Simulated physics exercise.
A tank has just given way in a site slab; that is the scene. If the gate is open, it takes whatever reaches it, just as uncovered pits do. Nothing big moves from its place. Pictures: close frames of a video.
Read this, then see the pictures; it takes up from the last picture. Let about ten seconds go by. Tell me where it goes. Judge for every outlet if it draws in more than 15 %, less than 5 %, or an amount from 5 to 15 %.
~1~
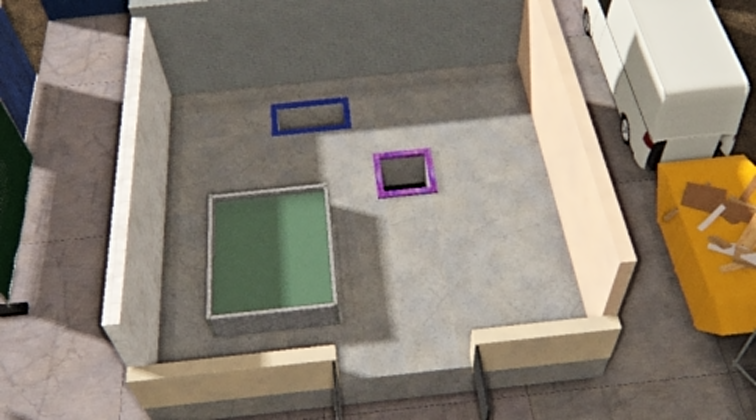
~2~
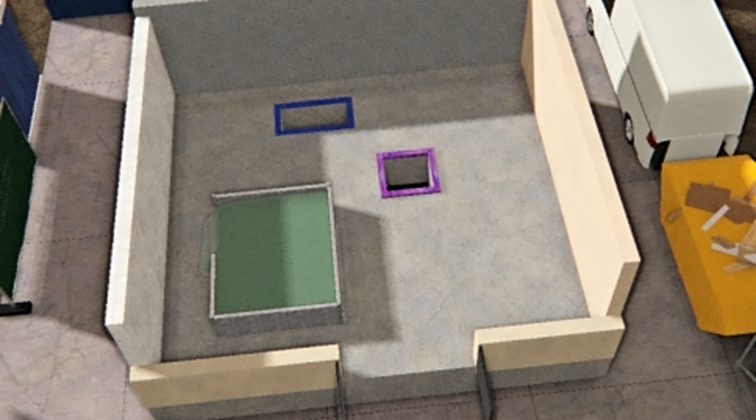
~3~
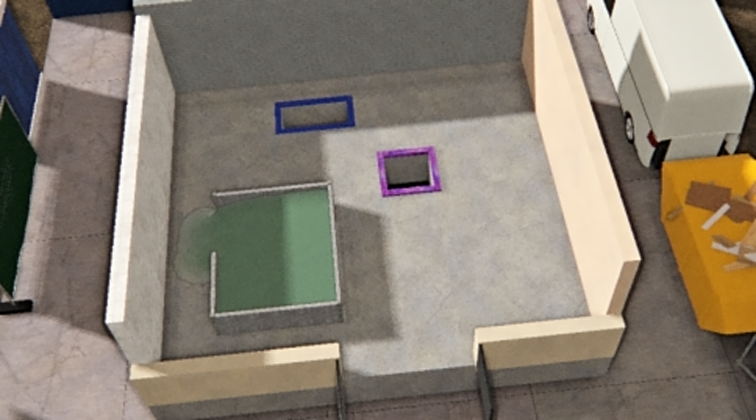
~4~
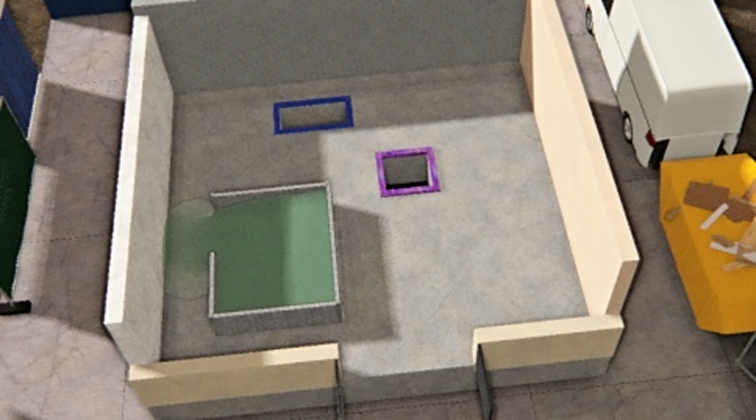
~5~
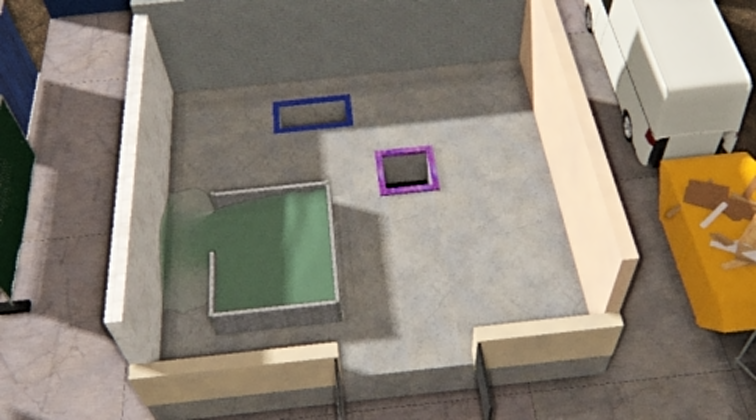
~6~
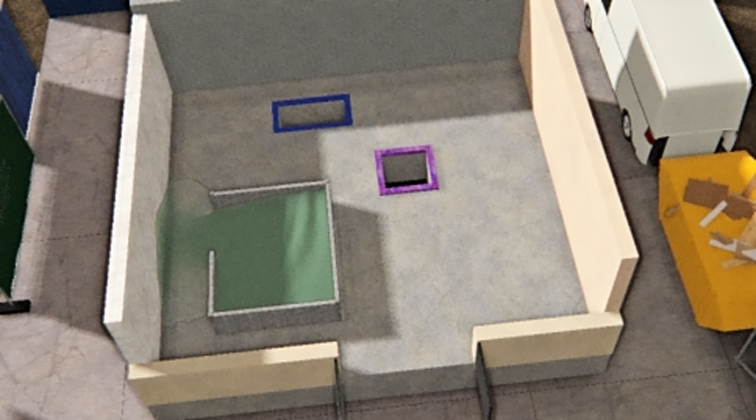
As I see it, the gate pulls in a so-so amount - five to fifteen per cent. The purple pit pulls in barely a drop - beneath five per cent. The blue pit pulls in a good deal - past fifteen per cent.
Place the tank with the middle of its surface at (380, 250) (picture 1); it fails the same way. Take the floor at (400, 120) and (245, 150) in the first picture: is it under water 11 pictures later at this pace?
Well, the first one would be bone-dry, and the second one soaked.
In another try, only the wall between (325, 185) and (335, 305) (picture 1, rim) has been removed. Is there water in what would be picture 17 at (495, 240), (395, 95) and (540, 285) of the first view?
Note, points one to three: Reached and soaked / unreached / reached and soaked.
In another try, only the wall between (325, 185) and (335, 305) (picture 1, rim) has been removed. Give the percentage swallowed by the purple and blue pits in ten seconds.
Per cent: Purple 8, blue 8.
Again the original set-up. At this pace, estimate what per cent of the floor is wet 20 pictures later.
Estimate: Some 35 in a hundred.
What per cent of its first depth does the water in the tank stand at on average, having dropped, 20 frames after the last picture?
Around 46 percent, give or take.
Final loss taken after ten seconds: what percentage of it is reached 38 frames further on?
Around 50 percent.
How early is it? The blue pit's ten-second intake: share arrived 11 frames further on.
Share at that point: Roughly 0 %.
A moment on, water covers 10 % of the floor; the gate 0 %, the purple pit 0 %, the blue pit 0 %.
Next, water covers 25 % of the floor; the gate 0 %, the purple pit 0 %, the blue pit 0 %.
Then, water covers 35 % of the floor; the gate 0 %, the purple pit 0 %, the blue pit 2 %.
Later, water covers 60 % of the floor; the gate 2 %, the purple pit 0 %, the blue pit 10 %.
In the end, water covers 80 % of the floor; the gate 7 %, the purple pit 0 %, the blue pit 19 %.
